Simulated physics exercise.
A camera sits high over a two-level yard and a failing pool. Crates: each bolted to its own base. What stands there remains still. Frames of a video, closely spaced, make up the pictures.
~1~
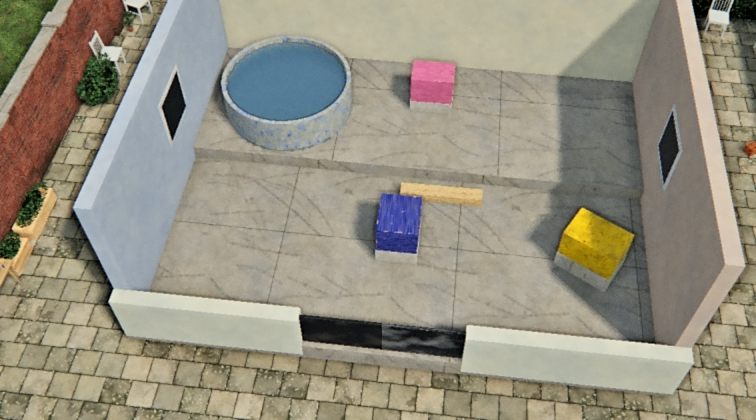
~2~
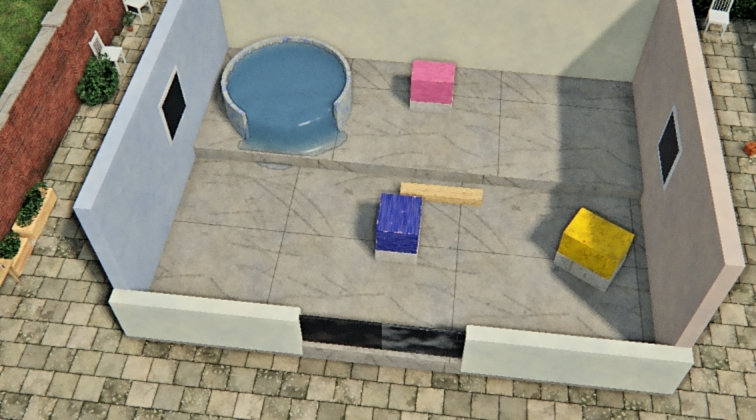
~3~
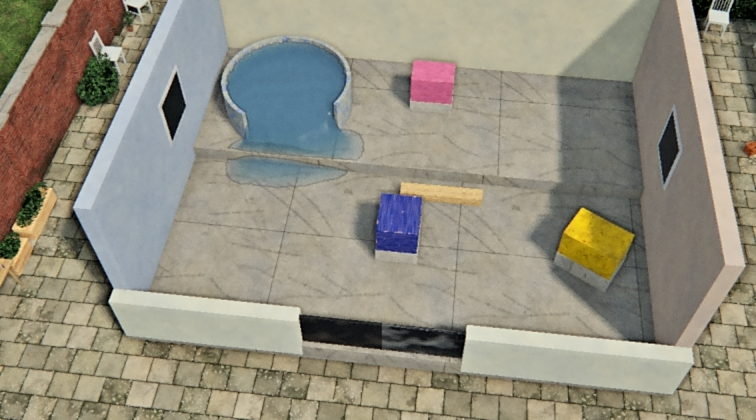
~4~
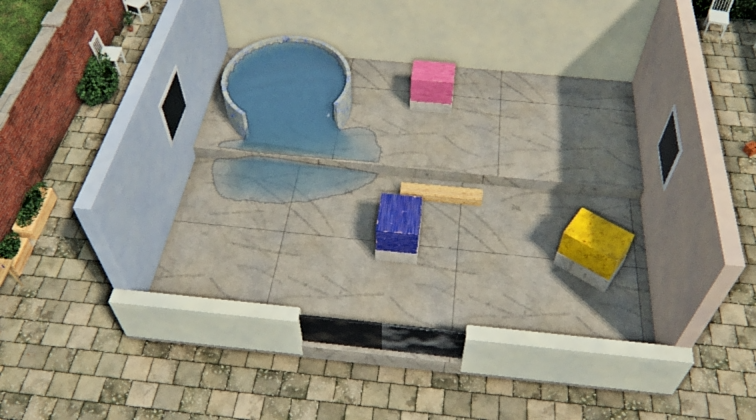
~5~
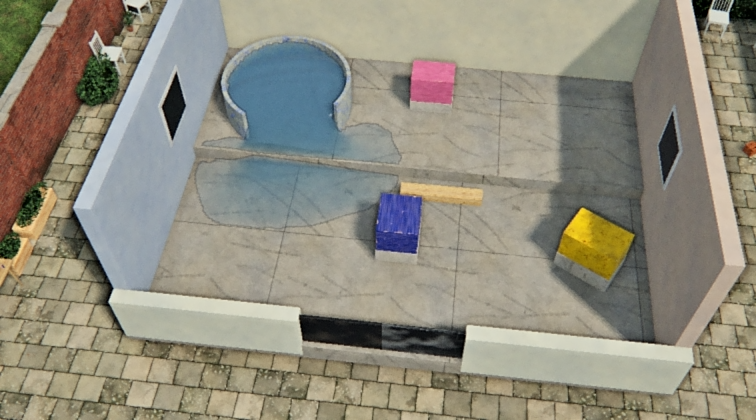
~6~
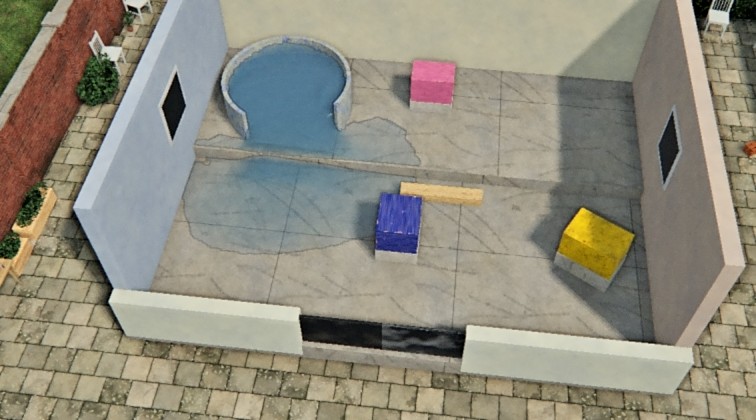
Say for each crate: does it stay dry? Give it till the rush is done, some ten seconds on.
The yellow crate will be out of the water's reach; the pink crate will be out of the water's reach; the blue crate will be out of the water's reach.
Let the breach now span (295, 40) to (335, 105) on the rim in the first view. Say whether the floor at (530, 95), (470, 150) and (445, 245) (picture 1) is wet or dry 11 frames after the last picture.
Okay, the first is waterlogged, the next is waterlogged, and the last is left untouched.
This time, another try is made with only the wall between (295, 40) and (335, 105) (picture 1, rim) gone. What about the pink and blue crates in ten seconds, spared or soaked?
So the pink crate goes wet while the blue crate remains untouched.
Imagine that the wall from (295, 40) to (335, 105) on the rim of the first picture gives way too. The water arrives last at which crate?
The yellow crate.
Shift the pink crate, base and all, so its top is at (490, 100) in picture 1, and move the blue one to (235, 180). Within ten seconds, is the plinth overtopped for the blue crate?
The blue crate is flooded.
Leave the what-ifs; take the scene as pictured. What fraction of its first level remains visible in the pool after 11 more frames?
38 % or so.
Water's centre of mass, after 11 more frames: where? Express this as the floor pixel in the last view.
Near pixel (297, 200).
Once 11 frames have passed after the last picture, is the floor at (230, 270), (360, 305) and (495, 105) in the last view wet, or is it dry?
In that order: Flooded, covered, clear.
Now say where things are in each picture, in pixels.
The round tank at (287, 81) is whole and still, in the first frame.
Water pours out at (293, 139) and has run to (242, 142), in the second frame.
The front is at (231, 171), out from the gap at (293, 141), in the third frame.
Water pours out at (294, 142) and has run to (372, 177), in the fourth frame.
Water pours out at (294, 142) and has run to (211, 214), in the fifth frame.
The front is at (198, 232), out from the gap at (294, 142), in the sixth frame.
A moment on, water covers 35 % of the floor; the yellow crate not reached, the pink crate not reached, the blue crate water round its plinth.
Next, water covers 40 % of the floor; the yellow crate not reached, the pink crate not reached, the blue crate water round its plinth.
Then, water covers 55 % of the floor; the yellow crate water round its plinth, the pink crate not reached, the blue crate water round its plinth.
Later, water covers 60 % of the floor; the yellow crate water round its plinth, the pink crate not reached, the blue crate water round its plinth.
In the end, water covers 60 % of the floor; the yellow crate stayed above the water, the pink crate stayed above the water, the blue crate stayed above the water.
